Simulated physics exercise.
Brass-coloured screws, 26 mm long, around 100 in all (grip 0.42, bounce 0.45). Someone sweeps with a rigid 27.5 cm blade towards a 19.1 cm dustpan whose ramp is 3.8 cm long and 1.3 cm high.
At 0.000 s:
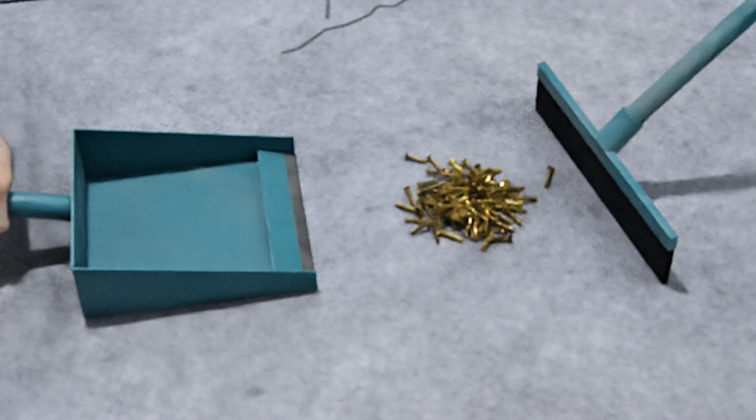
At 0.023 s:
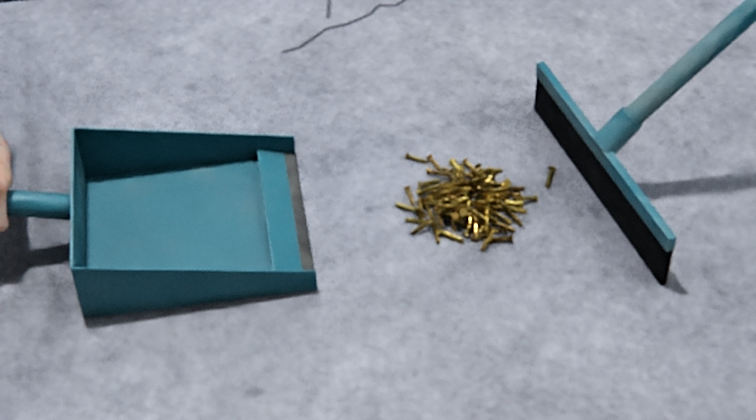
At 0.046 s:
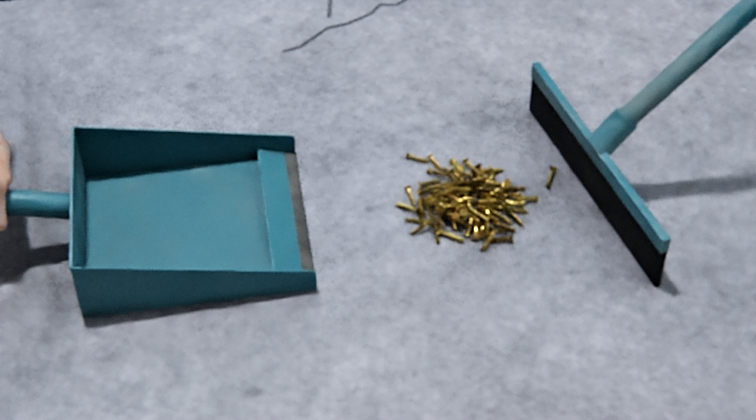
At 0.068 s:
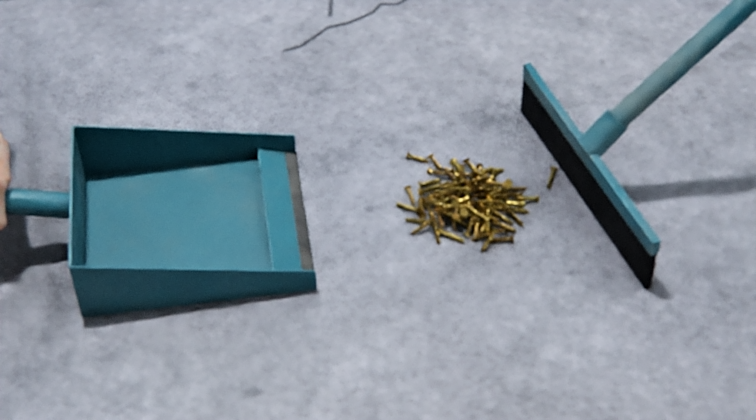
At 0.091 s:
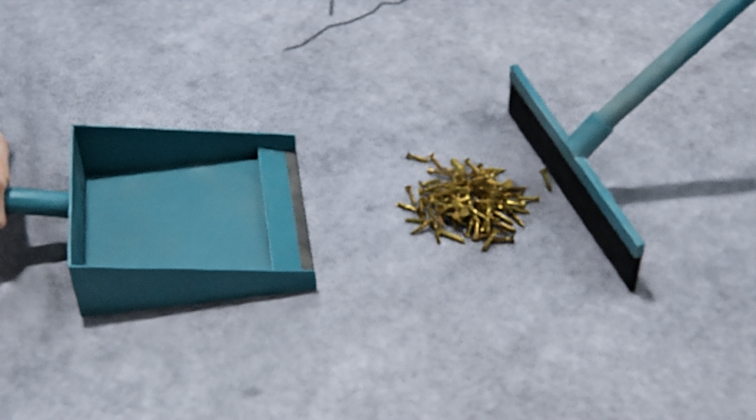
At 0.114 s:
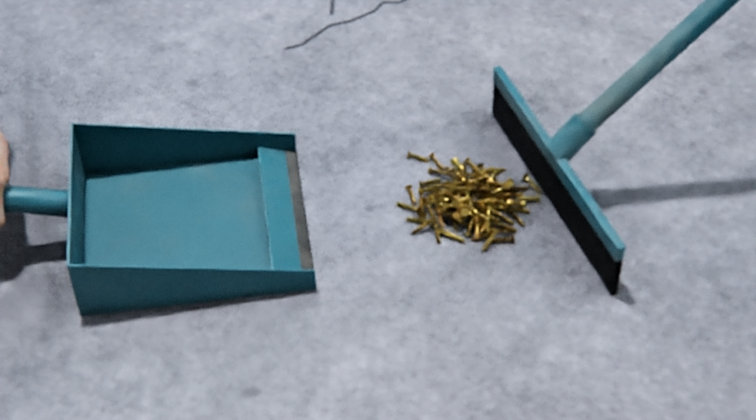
On a grey floor, a teal blade slides left to a pile of brass-coloured screws.
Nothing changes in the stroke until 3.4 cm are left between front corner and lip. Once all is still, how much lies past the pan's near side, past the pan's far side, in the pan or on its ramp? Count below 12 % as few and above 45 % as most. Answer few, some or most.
Near side few, far side few, pan some.
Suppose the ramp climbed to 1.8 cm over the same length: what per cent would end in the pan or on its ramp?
In that case some 25 per cent.
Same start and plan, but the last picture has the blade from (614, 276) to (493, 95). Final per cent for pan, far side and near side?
Pan 40, far 0, near 25.
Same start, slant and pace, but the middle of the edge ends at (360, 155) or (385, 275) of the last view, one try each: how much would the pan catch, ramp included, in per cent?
About 5 and 25 per cent.
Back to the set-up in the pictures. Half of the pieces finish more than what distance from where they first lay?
Roughly 16 cm.
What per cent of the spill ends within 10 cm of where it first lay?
Roughly 0 per cent.
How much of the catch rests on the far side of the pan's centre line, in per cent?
Roughly 30 per cent.
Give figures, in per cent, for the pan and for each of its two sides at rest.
Near side 5; far side 0; pan 30.
After 0.24 s, middle of the blade 14 cm from the lip; 0 % over the lip, far side 0 %, near side 0 %.
After 0.32 s, middle of the blade 8 cm from the lip; 0 % over the lip, far side 0 %, near side 5 %.
After 0.53 s, middle of the blade 6 cm from the lip; 30 % over the lip, far side 0 %, near side 5 %.
In the end, at 1.5 s, near side 5 %, far side 0 %, pan 30 %, in front of the lip or behind the blade 60 %.
